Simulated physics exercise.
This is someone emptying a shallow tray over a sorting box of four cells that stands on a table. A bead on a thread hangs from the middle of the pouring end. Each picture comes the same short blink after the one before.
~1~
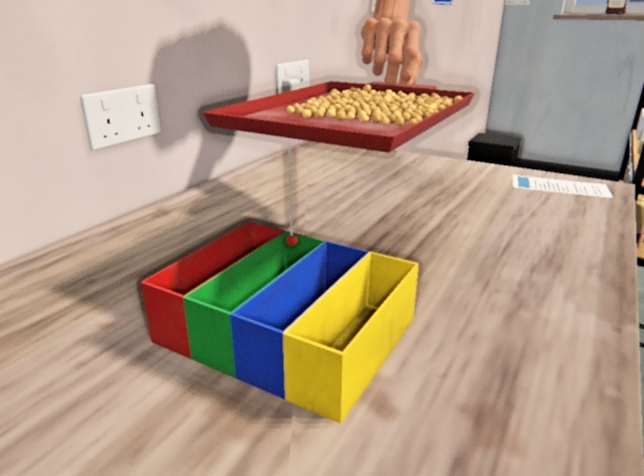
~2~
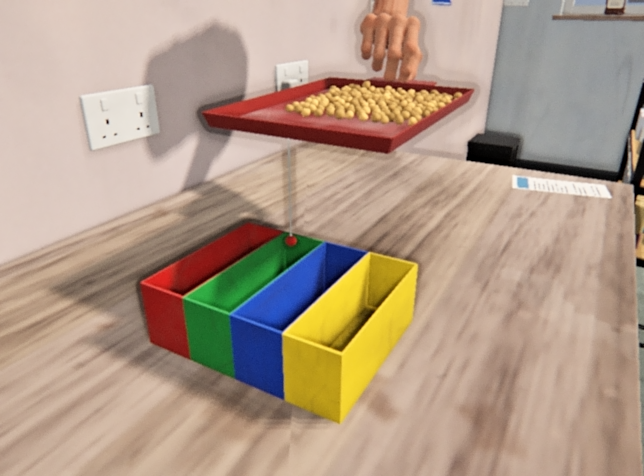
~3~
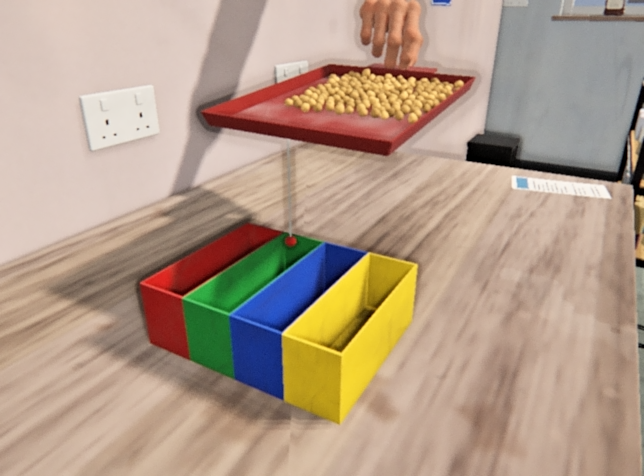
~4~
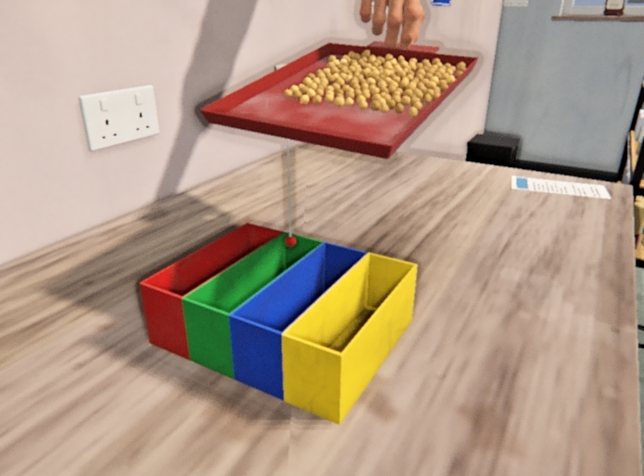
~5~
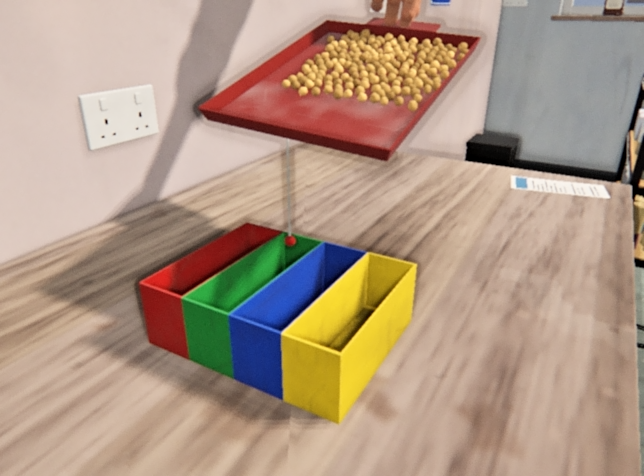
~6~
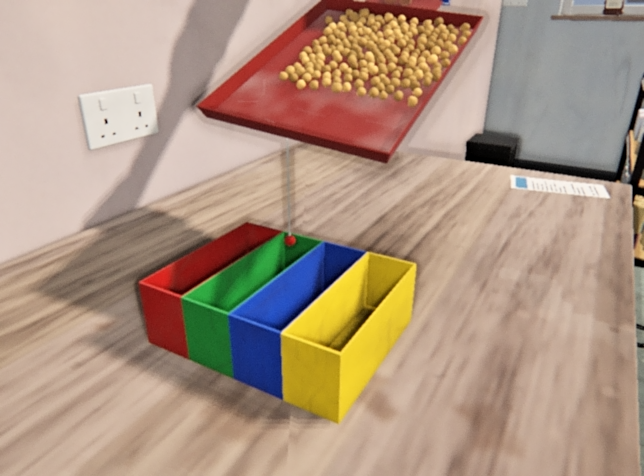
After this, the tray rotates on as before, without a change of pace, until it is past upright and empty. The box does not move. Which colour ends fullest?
Most goes to the yellow cell.
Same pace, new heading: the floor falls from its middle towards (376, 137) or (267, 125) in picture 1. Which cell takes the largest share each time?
At the first place yellow, at the second the red one.
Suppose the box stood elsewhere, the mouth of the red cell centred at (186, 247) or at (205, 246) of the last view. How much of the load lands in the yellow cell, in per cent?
In turn 30 and 40 in a hundred.
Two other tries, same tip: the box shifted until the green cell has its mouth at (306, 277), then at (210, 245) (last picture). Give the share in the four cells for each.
Roughly 90 per cent, and 20 per cent.
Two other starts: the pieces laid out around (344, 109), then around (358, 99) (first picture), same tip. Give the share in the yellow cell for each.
Near 40 % and 40 %.
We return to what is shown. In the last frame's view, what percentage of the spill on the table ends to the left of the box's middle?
It comes to 20 per cent or so.
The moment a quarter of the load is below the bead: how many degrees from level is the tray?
Roughly 75°.
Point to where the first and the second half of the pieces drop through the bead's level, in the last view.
At about (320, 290), then at (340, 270).
Soon, tray tipped steeply; about two thirds on the tray; a stray few in the yellow cell; a stray few in the blue cell; about a third falling or outside the box.
A while on, tray tipped past a quarter turn; a small part on the tray; about a third in the yellow cell; about a quarter in the blue cell; a small part in the green cell; a stray few in the red cell; about a quarter falling or outside the box.
Towards the end, tray tipped past a quarter turn; about half in the yellow cell; about a quarter in the blue cell; a small part in the green cell; a stray few in the red cell; a small part falling or outside the box.
Finally, tray tipped past a quarter turn; about half in the yellow cell; about a quarter in the blue cell; a small part in the green cell; a stray few in the red cell; a small part outside the box.
